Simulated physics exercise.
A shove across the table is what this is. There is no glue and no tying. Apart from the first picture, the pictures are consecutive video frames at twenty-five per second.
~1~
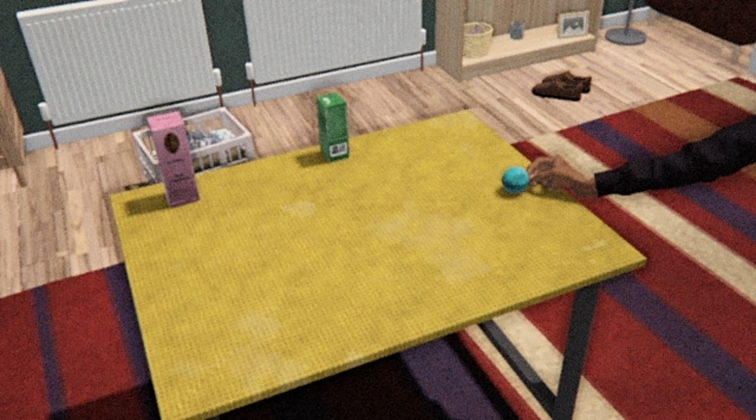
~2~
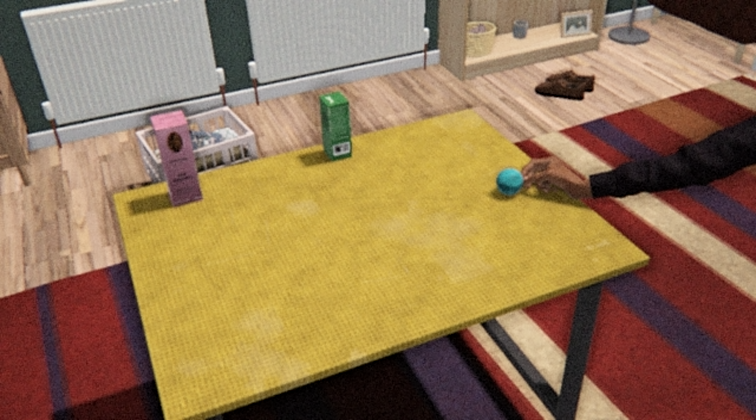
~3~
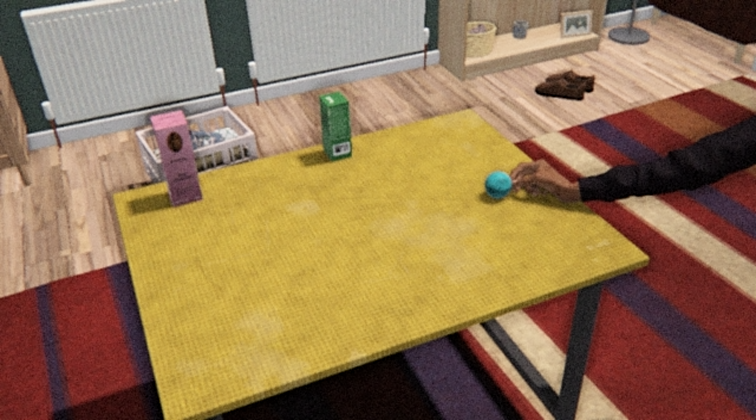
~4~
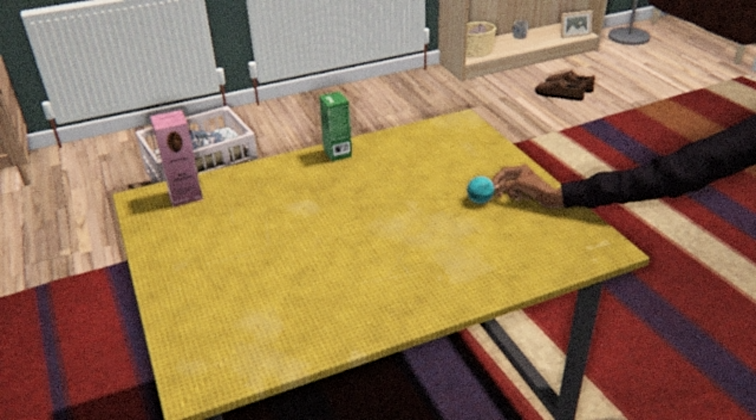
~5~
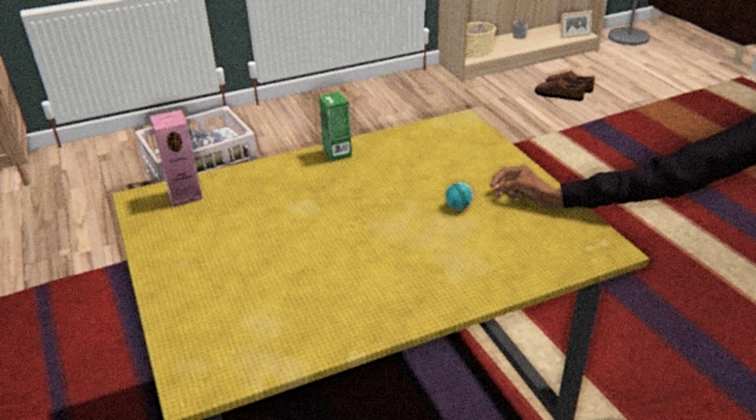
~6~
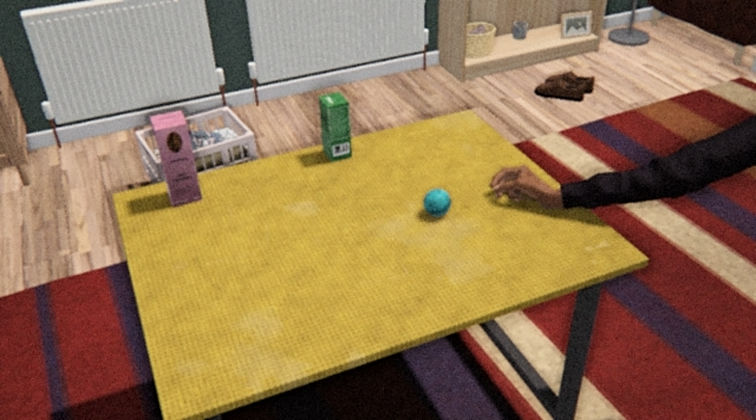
In this clip, a hand at the right of a yellow table pushes a turquoise ball leftward, then stays back as the ball moves on across the surface, while a pink box and a green box stand still.
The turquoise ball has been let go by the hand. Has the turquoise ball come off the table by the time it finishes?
Yes.
Then, 0.40 s past the last view, turquoise ball displaced well along near (205, 267).
Then, 0.80 s past the last view, turquoise ball now off the table.
Finally, off the table, turquoise ball.
